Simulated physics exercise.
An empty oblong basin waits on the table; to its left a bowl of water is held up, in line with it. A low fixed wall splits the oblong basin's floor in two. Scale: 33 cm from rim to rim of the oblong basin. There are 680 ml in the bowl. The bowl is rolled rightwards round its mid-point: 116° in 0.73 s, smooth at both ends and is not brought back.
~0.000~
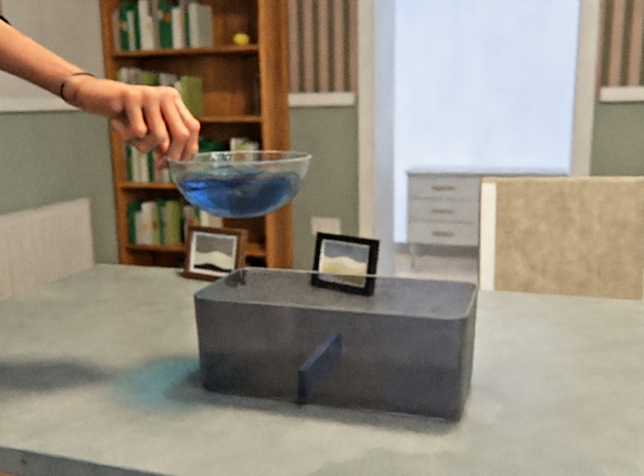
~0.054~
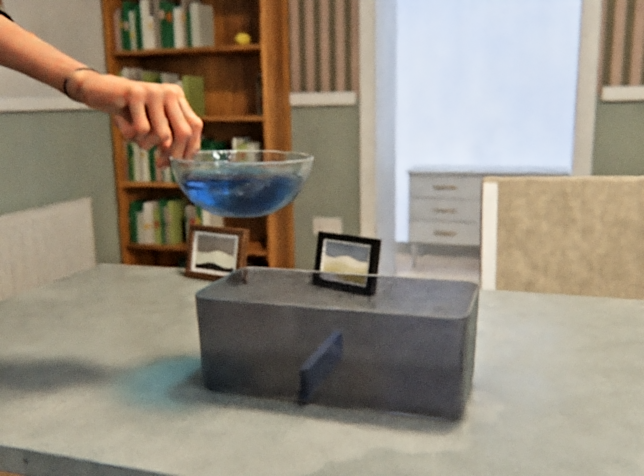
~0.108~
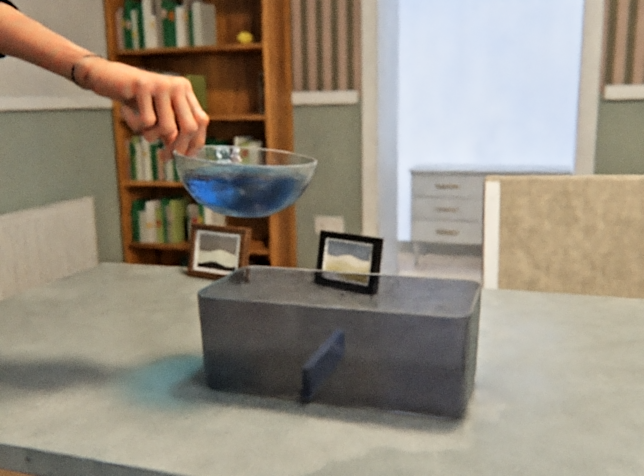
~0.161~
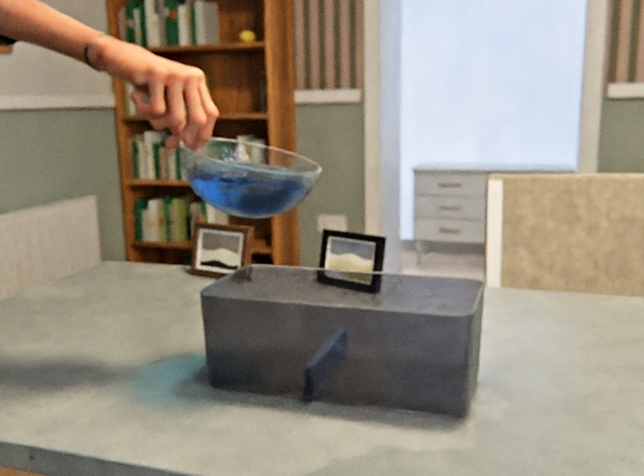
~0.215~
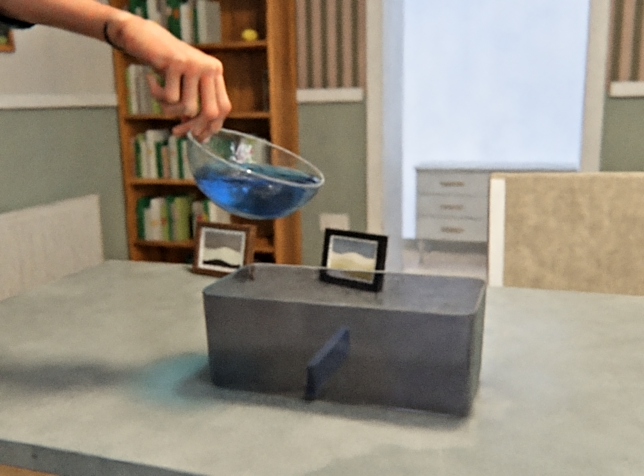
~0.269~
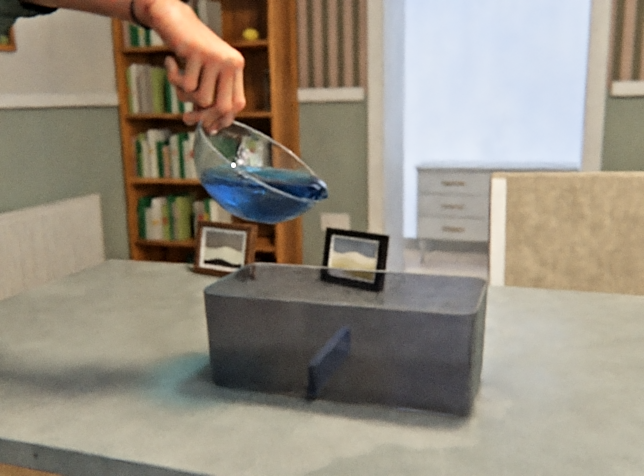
A glass bowl of blue water, held by a hand above an oblong grey basin on a table, tilting steadily rightwards.
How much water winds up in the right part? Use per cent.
About 69 per cent.
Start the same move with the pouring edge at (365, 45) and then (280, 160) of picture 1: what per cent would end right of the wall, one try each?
In turn about 75 and 45 per cent.
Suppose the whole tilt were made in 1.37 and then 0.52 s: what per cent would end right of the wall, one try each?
In turn about 80 and 60 per cent.
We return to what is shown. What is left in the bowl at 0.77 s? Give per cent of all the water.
Near 0 in a hundred.
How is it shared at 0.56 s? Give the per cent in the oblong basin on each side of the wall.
Left about 12, right about 66.
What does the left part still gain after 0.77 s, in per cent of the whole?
About 3 per cent.
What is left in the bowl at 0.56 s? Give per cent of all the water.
About 3 per cent.
By 0.56 s the tilt is 101° and 3 per cent is still to pour, 12 is left of the wall and 66 right of it.
By 0.77 s the tilt is 116° and 0 per cent is still to pour, 27 is left of the wall and 69 right of it.
By 0.99 s the tilt is 116° and 0 per cent is still to pour, 29 is left of the wall and 69 right of it.
By 1.23 s the tilt is 116° and 0 per cent is still to pour, 30 is left of the wall and 69 right of it.
At rest 30 per cent lies left of the wall, 69 right of it and 1 outside.
